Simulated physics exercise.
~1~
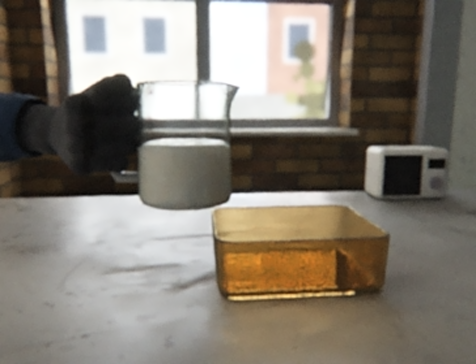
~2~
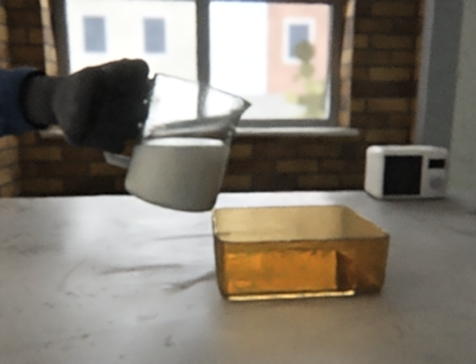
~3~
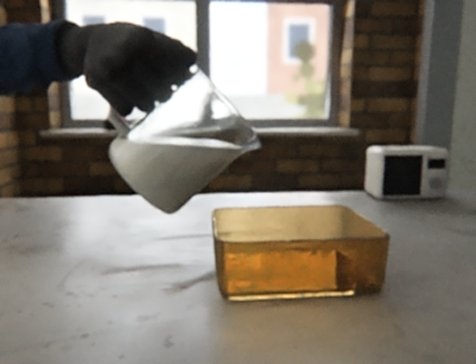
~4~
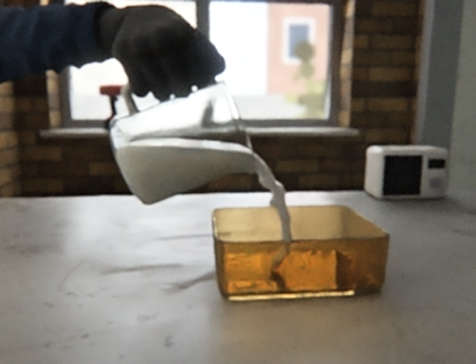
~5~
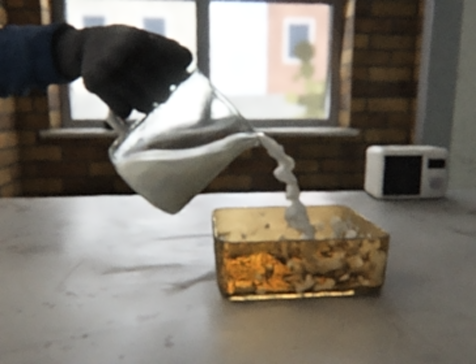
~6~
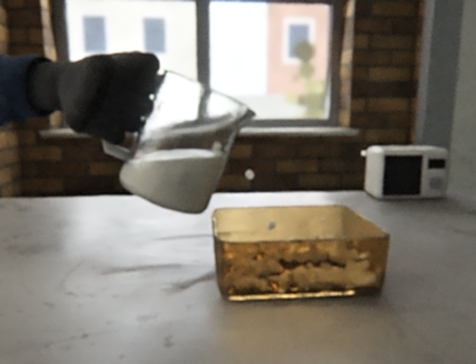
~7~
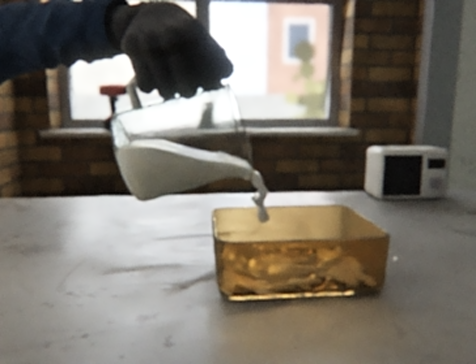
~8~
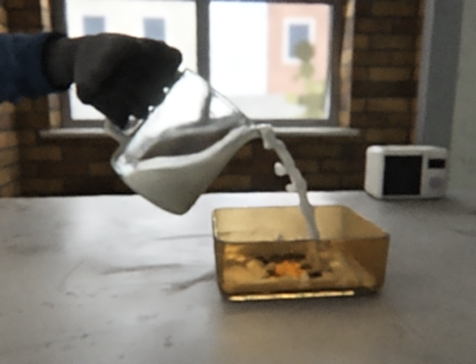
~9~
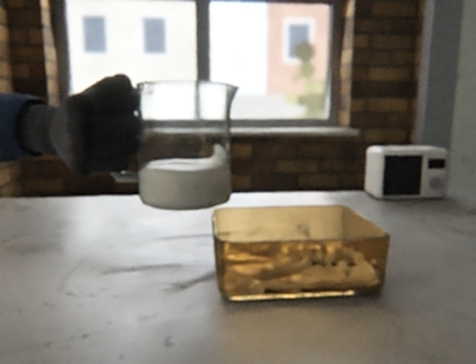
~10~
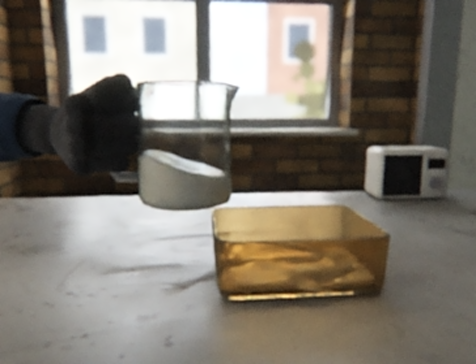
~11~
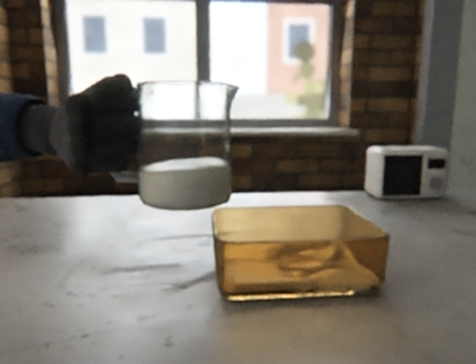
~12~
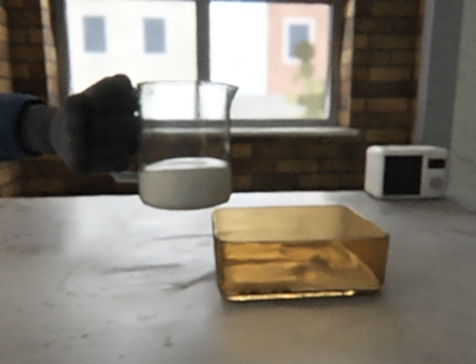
On a grey table top, a dark-gloved hand tipping a glass pitcher of milk twice over an amber dish, then levelling it, part-full.
